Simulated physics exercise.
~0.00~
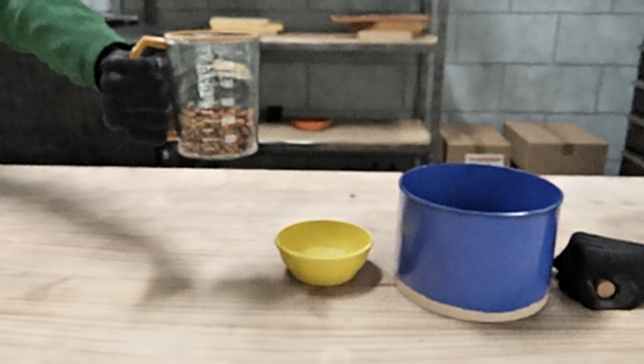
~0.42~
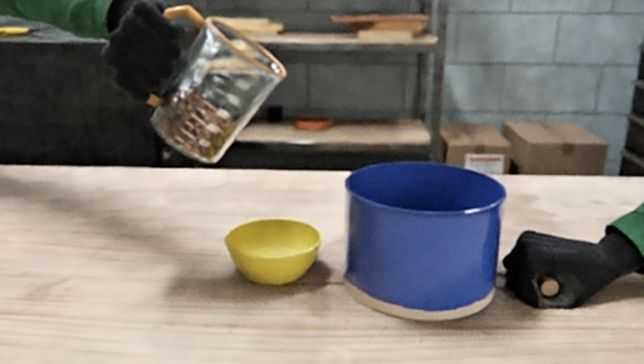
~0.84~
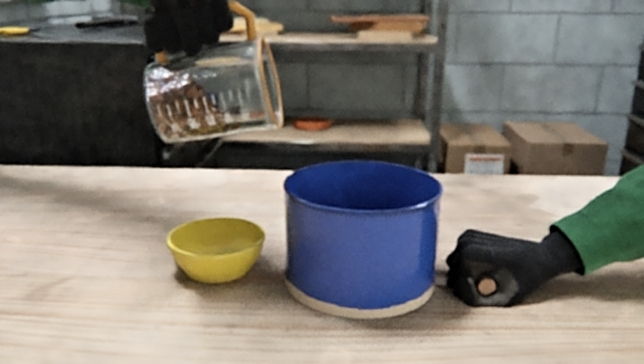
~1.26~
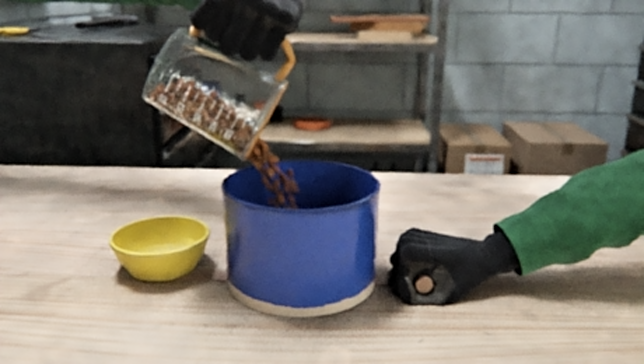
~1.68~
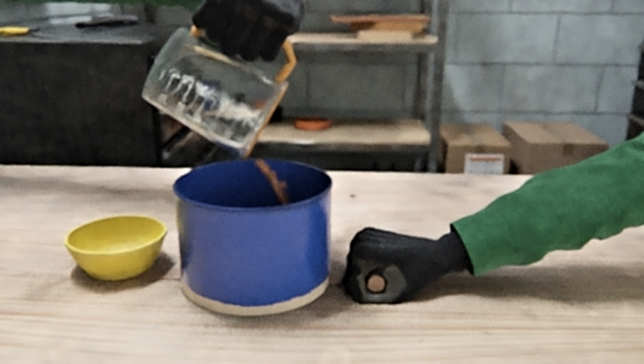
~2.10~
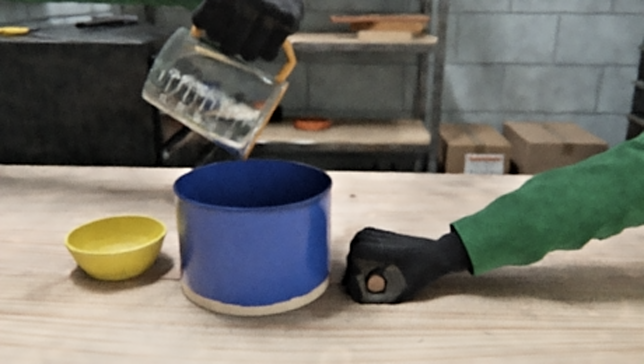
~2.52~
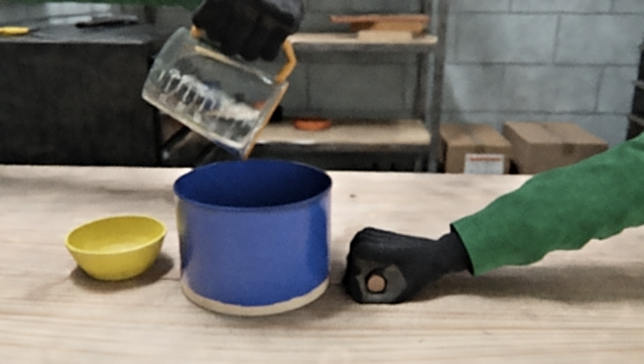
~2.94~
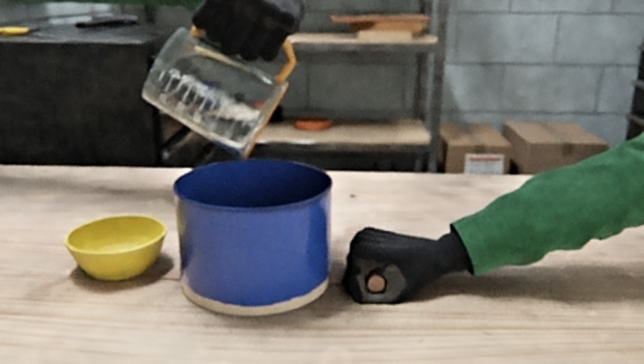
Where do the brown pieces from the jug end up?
They all end up in the blue pot, with none in the yellow bowl and none spilled on the table.
